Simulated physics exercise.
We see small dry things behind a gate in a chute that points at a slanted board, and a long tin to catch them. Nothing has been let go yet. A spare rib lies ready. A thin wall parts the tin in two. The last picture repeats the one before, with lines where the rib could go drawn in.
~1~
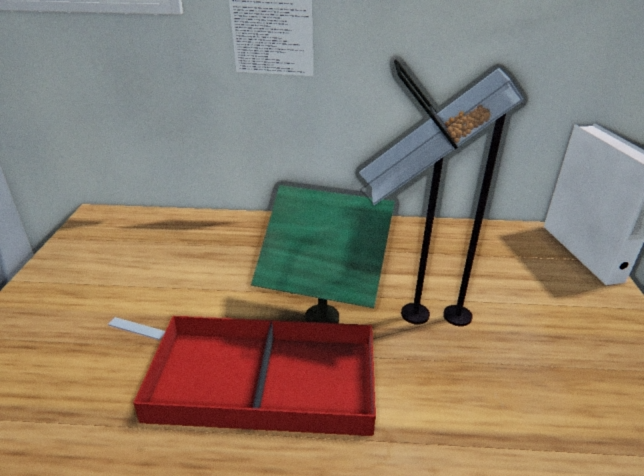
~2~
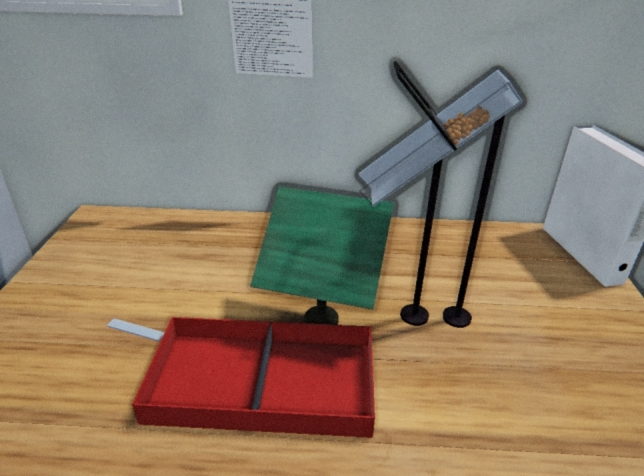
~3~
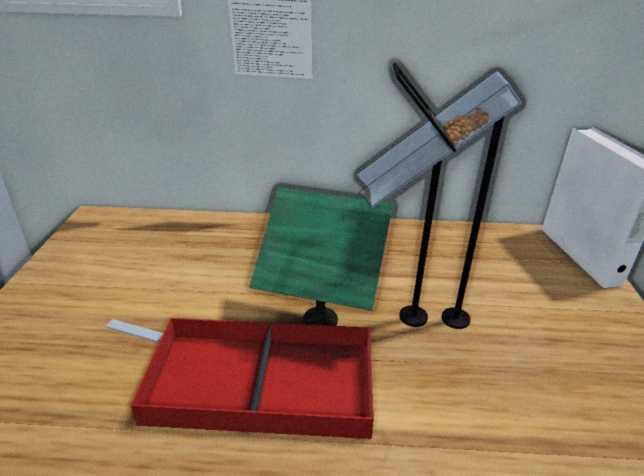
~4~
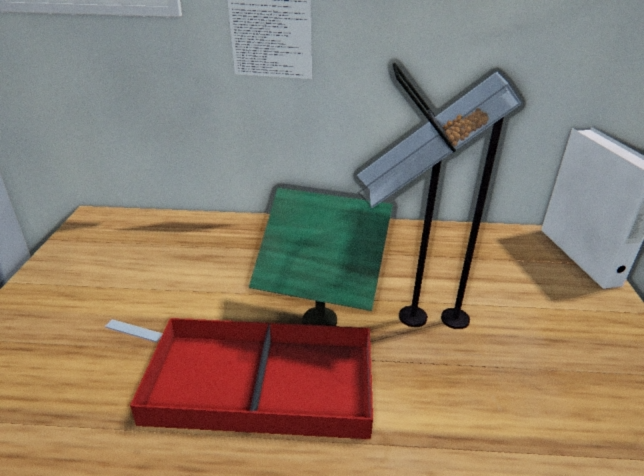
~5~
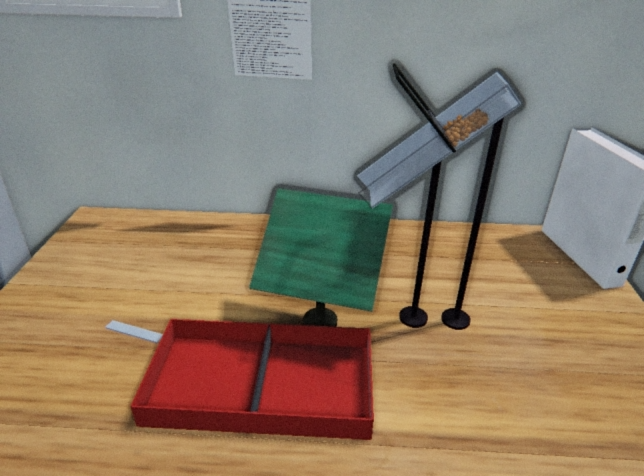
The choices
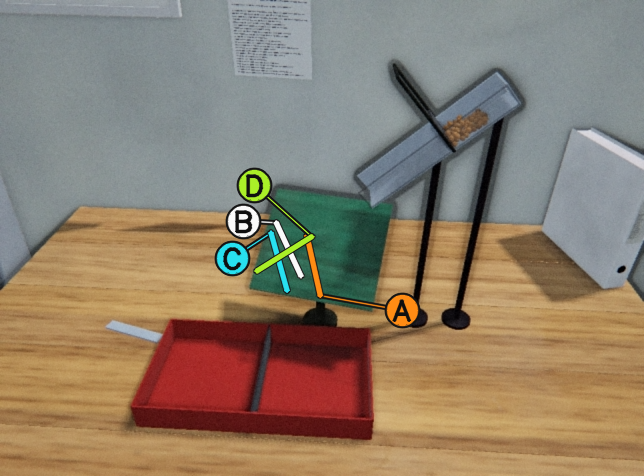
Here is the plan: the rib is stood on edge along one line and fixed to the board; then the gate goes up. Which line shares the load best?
The answer is line D.
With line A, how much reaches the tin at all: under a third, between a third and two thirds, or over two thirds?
Line A gives over two thirds.
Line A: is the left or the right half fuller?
More lands on the right.
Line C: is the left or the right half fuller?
More lands on the right.
On the marked copy, line A from (306, 235) to (320, 295); line B from (276, 222) to (300, 275); line C from (270, 232) to (287, 290); line D from (311, 236) to (256, 270).
With A, of what is caught, a small part in the left half, nearly all in the right.
With B, of what is caught, a stray few in the left half, nearly all in the right.
With C, of what is caught, a stray few in the left half, nearly all in the right.
With D, of what is caught, about half in the left half, about half in the right.
